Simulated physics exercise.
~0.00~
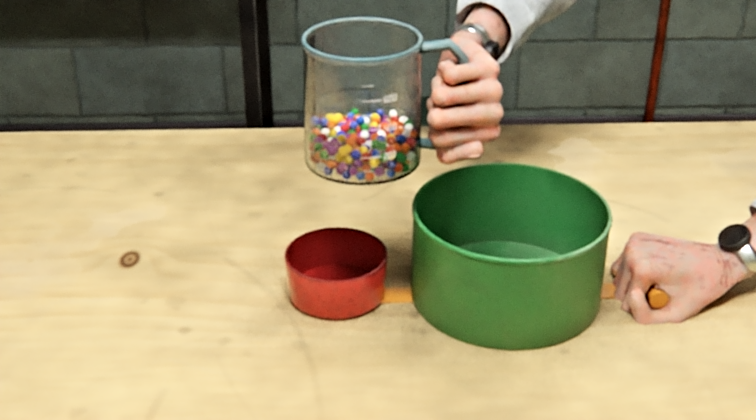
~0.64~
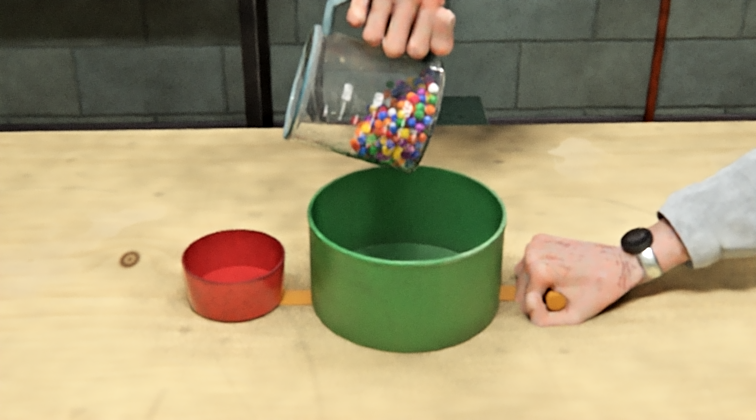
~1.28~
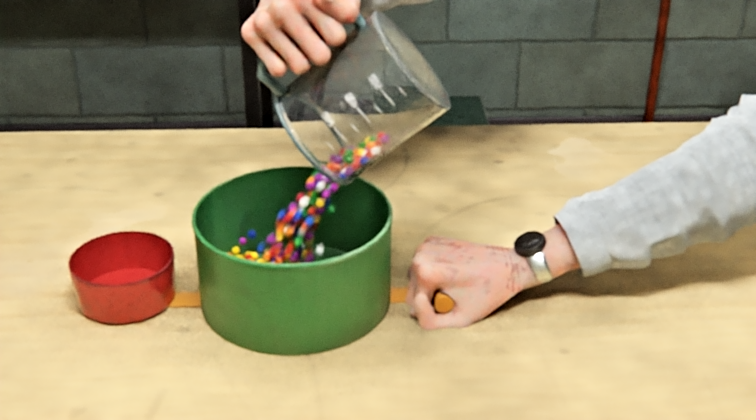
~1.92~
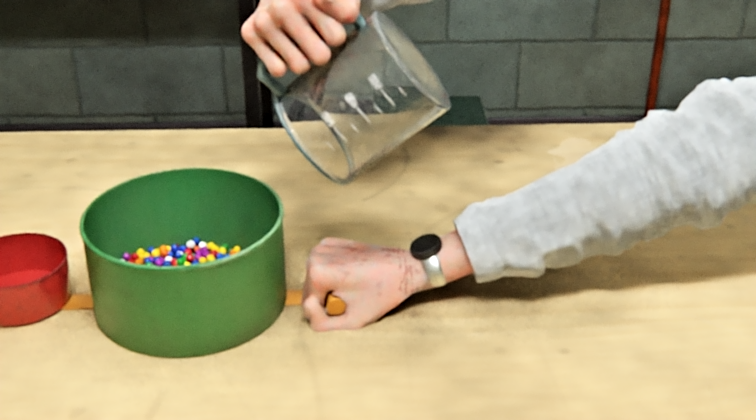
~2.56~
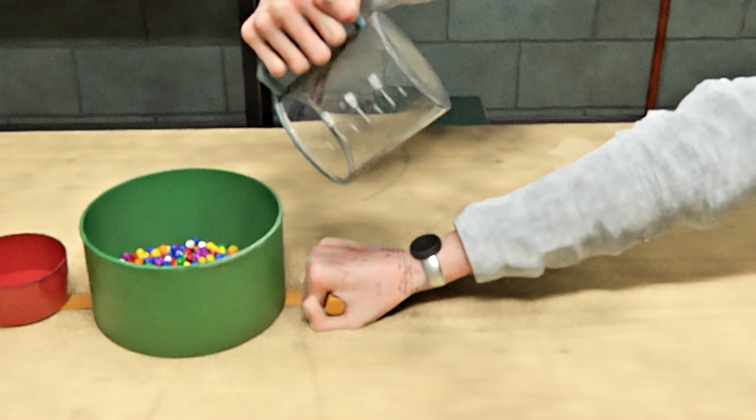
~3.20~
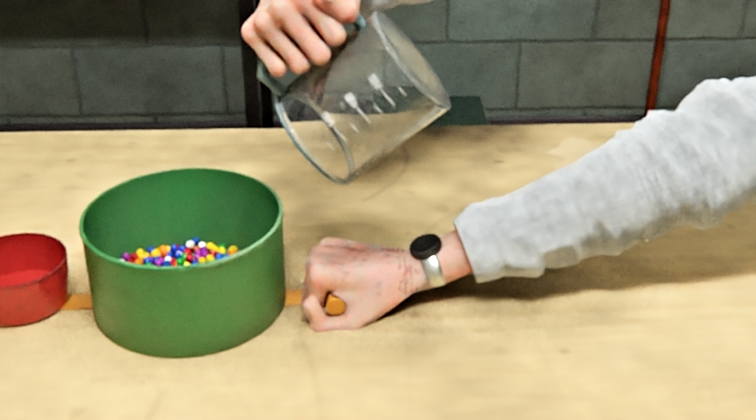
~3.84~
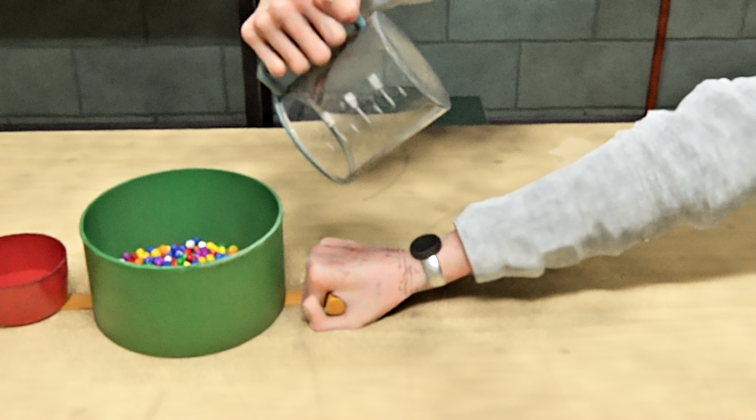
A hand slides a joined red dish and green pot left as beads pour into the pot.
